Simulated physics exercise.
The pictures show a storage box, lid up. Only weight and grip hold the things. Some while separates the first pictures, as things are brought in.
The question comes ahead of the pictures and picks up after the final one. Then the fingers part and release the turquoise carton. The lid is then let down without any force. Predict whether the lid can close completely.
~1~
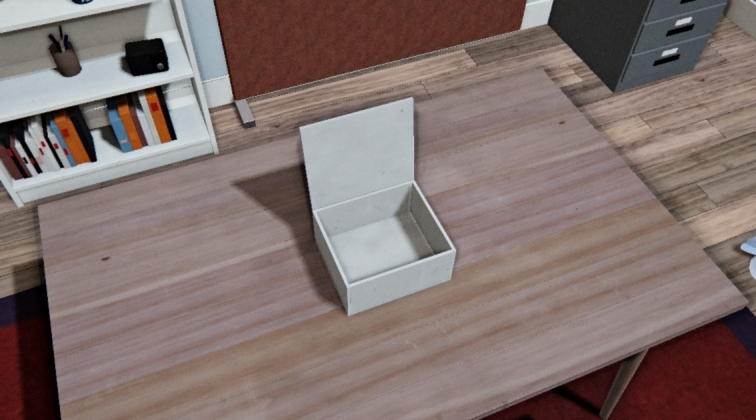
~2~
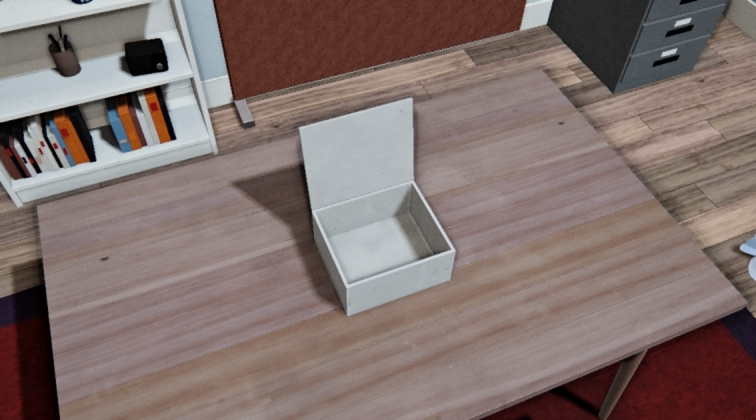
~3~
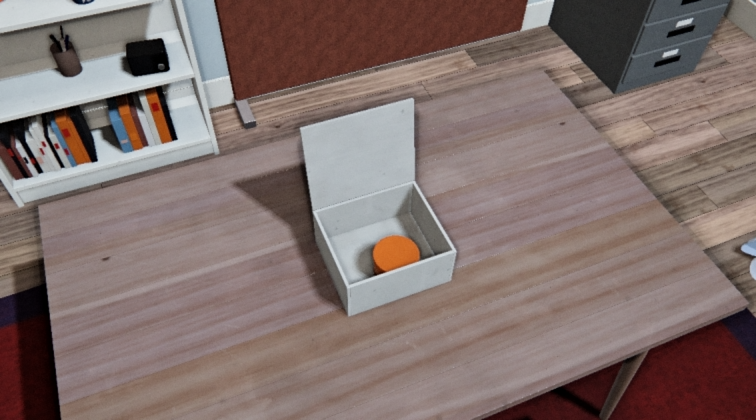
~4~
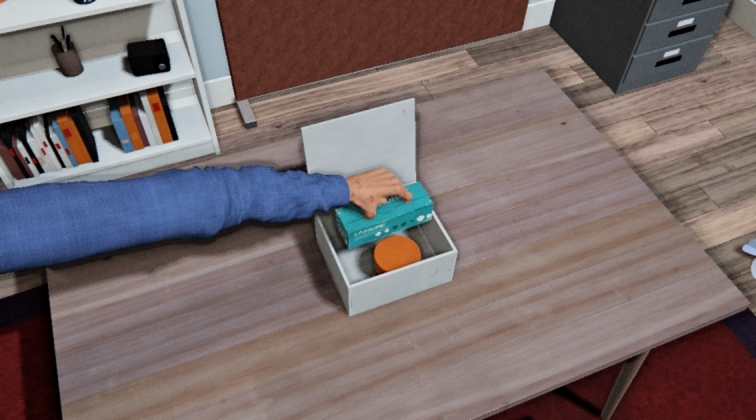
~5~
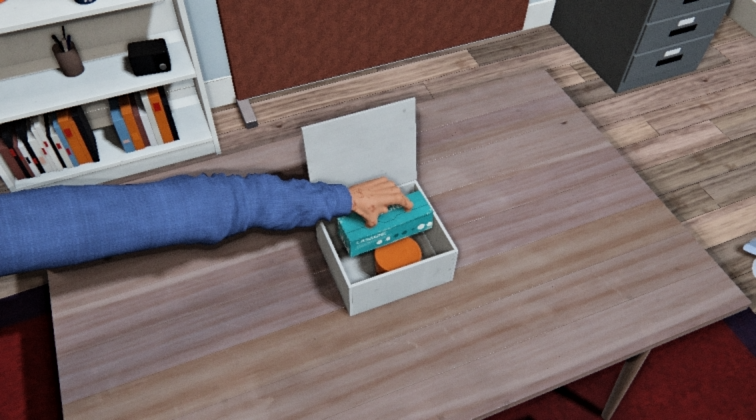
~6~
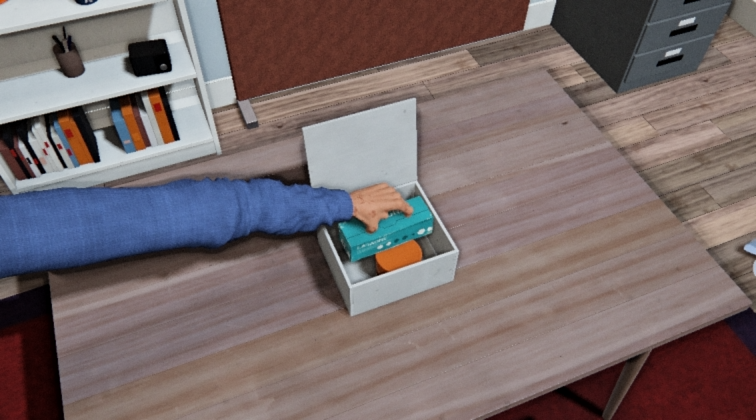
You can see the lid settles down properly.
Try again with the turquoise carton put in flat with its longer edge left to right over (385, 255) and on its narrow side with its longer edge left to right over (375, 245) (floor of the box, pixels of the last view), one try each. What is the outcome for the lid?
So, first it fits down fine, then it fits down fine.
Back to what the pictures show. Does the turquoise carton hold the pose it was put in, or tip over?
At the finish it goes crooked.
Then, 0.40 s past the last view, turquoise carton on its side near (379, 233).
Then, 1.40 s past the last view, lid 72° above the rim; turquoise carton on its side near (380, 233).
Then, 1.80 s past the last view, lid 44° above the rim; turquoise carton on its side near (380, 233).
Then, 2.20 s past the last view, lid 10° above the rim; turquoise carton on its side near (380, 233).
Finally, lid shut; down or leaning hard in the box, turquoise carton; orange tub still in place. Final places as the last picture's camera would see them, turquoise carton near (380, 233).
